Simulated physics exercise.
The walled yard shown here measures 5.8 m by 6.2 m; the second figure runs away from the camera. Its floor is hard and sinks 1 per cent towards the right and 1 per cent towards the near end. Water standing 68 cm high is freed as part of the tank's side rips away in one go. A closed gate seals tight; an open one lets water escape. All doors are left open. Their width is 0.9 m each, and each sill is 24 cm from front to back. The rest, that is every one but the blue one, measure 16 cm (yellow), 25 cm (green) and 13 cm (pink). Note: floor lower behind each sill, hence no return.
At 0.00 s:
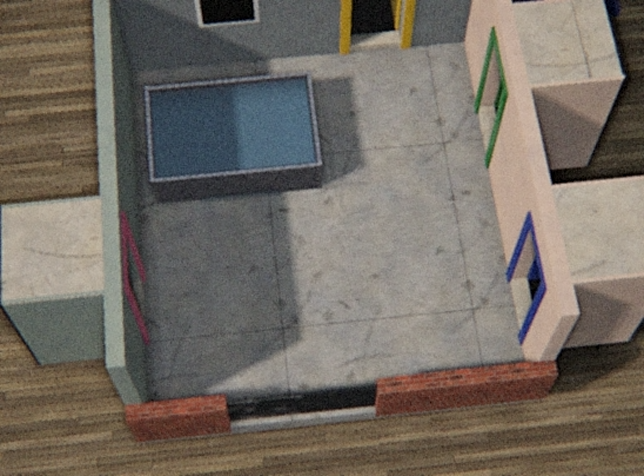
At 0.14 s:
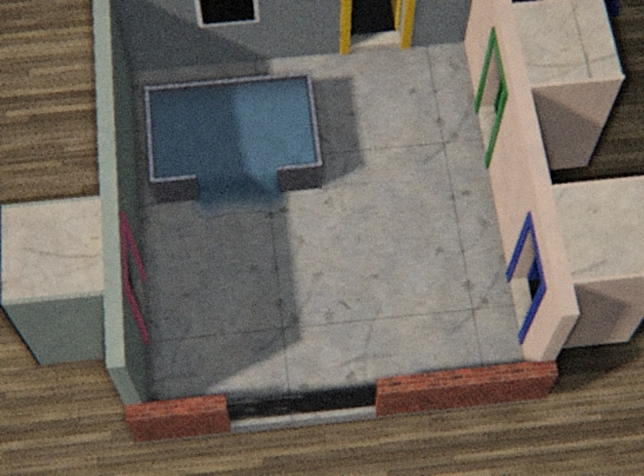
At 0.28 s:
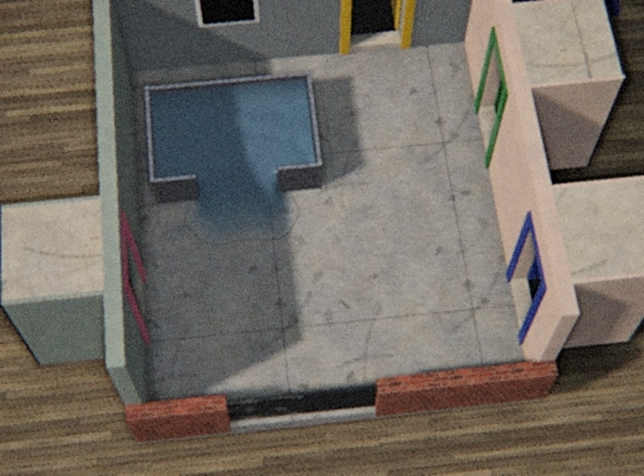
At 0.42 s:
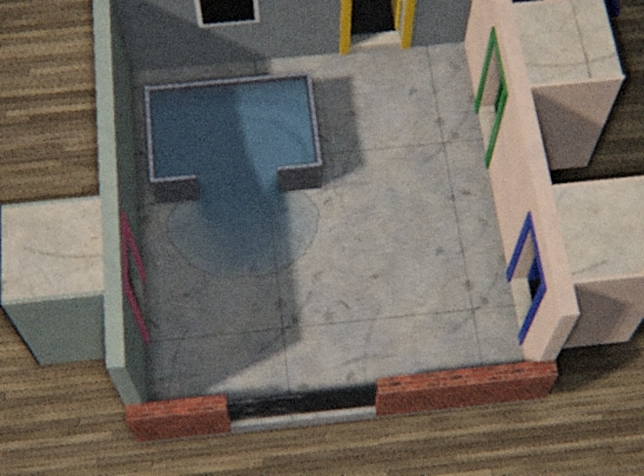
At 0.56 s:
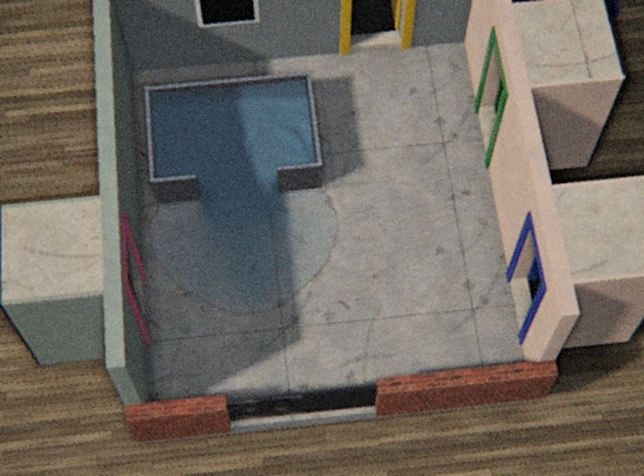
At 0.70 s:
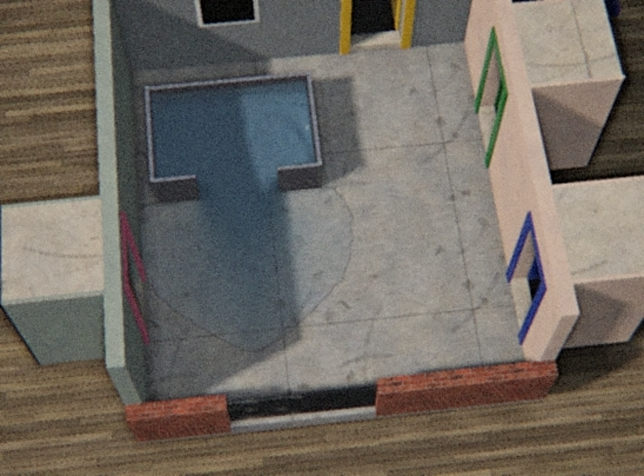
Water poured through a gap that opened in the near side of the raised tank, then fanned out across the grey floor of the walled yard, spreading toward the low brick wall at the near end.
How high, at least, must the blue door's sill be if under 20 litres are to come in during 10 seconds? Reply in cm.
I would say about 19 cm.
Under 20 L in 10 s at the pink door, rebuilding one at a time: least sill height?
At pink, about 13.0 cm.
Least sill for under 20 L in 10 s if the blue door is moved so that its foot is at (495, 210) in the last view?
Around 7.5 cm would do it.
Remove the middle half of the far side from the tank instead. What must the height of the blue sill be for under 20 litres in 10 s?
About 12.0 cm.
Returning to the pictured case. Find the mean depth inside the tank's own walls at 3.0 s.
It averages near 28 cm.
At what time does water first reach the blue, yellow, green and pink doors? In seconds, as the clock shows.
Door blue: 2.8 seconds; door yellow: 6.0 seconds; door green: 4.0 seconds; door pink: 0.9 seconds.
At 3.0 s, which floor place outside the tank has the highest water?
Near pixel (516, 381).
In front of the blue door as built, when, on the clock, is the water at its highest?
I'd guess close to 5.5 seconds.
After 1.4 s water covers 35 % of the floor, deepest (36 cm) near (240, 206); it has not reached the blue door.
After 3.0 s water covers 50 % of the floor, deepest (36 cm) near (516, 381); 11 cm at the blue door, 0 litres in over its 16 cm sill.
After 10.0 s water covers 100 % of the floor, deepest (16 cm) near (435, 390); 14 cm at the blue door, 63 litres in over its 16 cm sill.
At the blue door as built, the water arrived by 2.8 s and peaked near 25 cm at 5.4 s.
Run again over the same 10 s with other heights there, 63 litres in over 16 cm, 7 litres over 21.5 cm. The limit of 20 litres is kept from about 19 cm up.
